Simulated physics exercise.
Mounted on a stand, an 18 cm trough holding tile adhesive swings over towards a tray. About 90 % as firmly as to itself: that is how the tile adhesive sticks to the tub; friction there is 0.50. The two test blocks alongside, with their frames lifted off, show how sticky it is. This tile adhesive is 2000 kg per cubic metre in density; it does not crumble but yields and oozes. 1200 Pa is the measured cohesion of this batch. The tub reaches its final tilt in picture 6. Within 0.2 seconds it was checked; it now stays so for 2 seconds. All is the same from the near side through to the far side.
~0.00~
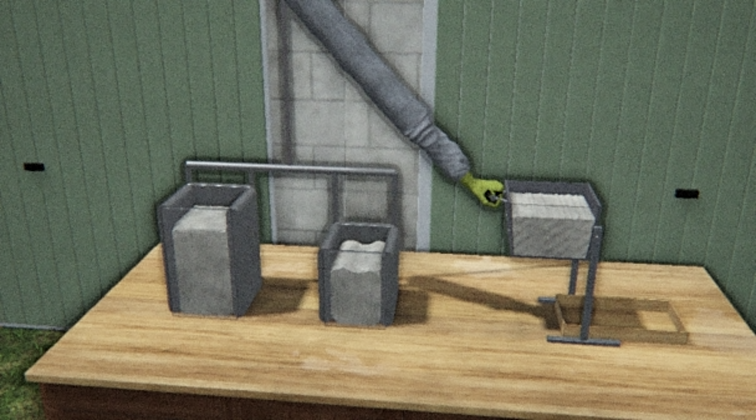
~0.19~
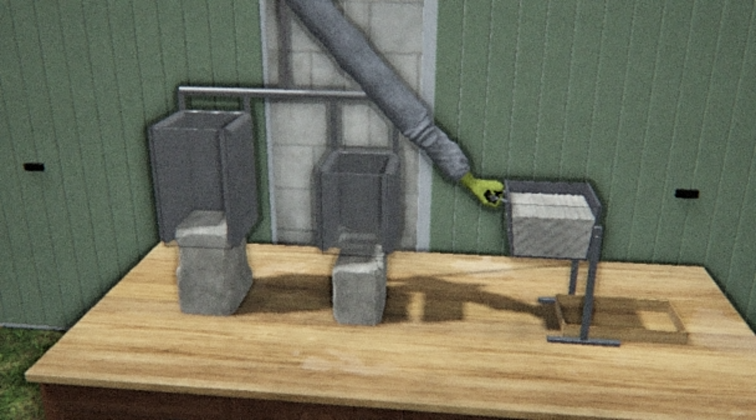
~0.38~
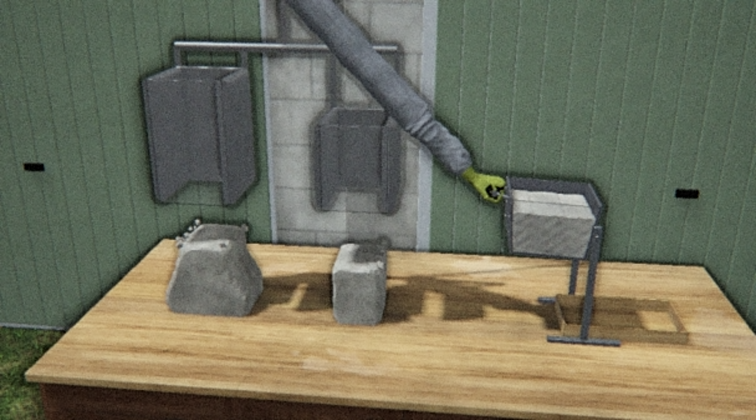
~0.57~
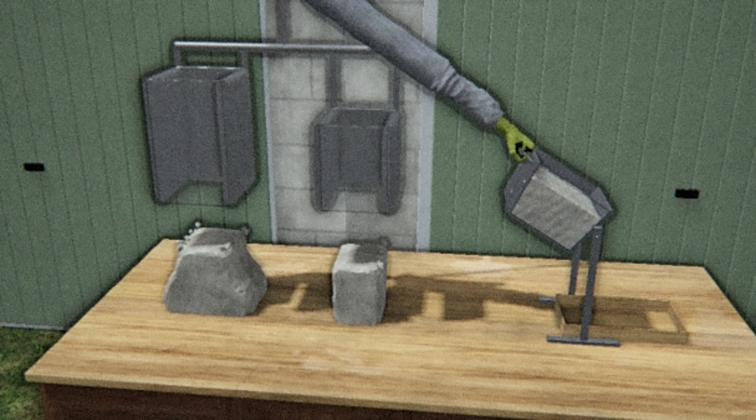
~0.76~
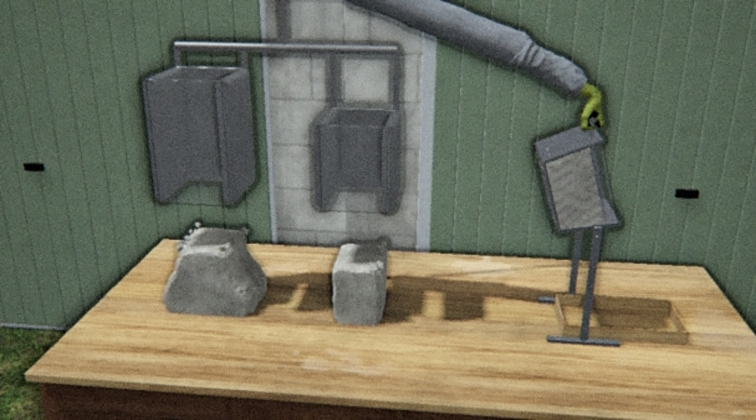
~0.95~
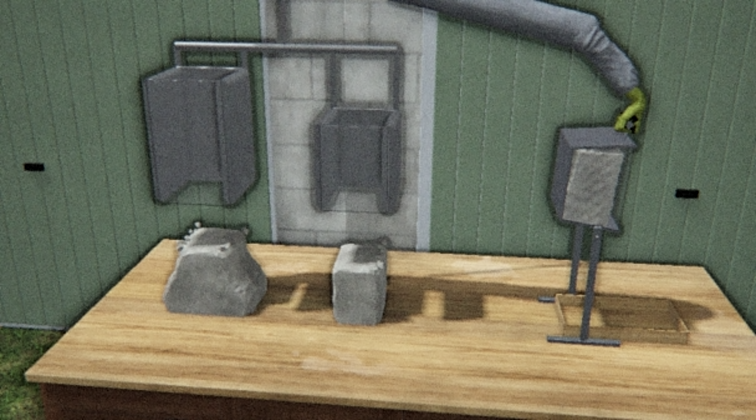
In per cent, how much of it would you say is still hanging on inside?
I would say around 42 percent.
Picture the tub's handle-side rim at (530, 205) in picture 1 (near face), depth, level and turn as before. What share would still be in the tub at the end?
Some 100 per cent, I reckon.
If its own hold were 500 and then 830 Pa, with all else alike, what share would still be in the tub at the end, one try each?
In order: Around 35 % and around 40 %.
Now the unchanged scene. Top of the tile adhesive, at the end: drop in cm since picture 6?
Roughly 12 cm.
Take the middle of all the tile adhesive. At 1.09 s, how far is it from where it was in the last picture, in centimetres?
3 cm.
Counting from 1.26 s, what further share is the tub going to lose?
My estimate is near 35 in a hundred.
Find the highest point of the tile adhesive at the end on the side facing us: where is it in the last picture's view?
Somewhere near (600, 191) in the last view.
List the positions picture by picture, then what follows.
In the first picture, handle-side rim at (512, 203), tilt 0 degrees; highest point of the tile adhesive at (565, 218); test blocks 35 cm, 23 cm high (left to right).
In the second picture, handle-side rim at (512, 203), tilt 0 degrees; highest point of the tile adhesive at (565, 218); test blocks 33 cm, 23 cm high (left to right).
In the third picture, handle-side rim at (513, 199), tilt 3 degrees; highest point of the tile adhesive at (517, 212); test blocks 27 cm, 23 cm high (left to right).
In the fourth picture, handle-side rim at (540, 165), tilt 32 degrees; highest point of the tile adhesive at (537, 179); test blocks 26 cm, 23 cm high (left to right).
In the fifth picture, handle-side rim at (603, 143), tilt 73 degrees; highest point of the tile adhesive at (586, 150); test blocks 26 cm, 23 cm high (left to right).
In the sixth picture, handle-side rim at (635, 148), tilt 93 degrees; highest point of the tile adhesive at (581, 152); test blocks 26 cm, 23 cm high (left to right).
By 1.09 s, the tub is at 93 degrees and holds 99 %.
By 1.26 s, the tub is at 93 degrees and holds 75 %.
By 1.43 s, the tub is at 93 degrees and holds 48 %.
By 1.60 s, the tub is at 93 degrees and holds 42 %.
By 2.95 s, at the end, the tub is at 93 degrees and holds 42 %.
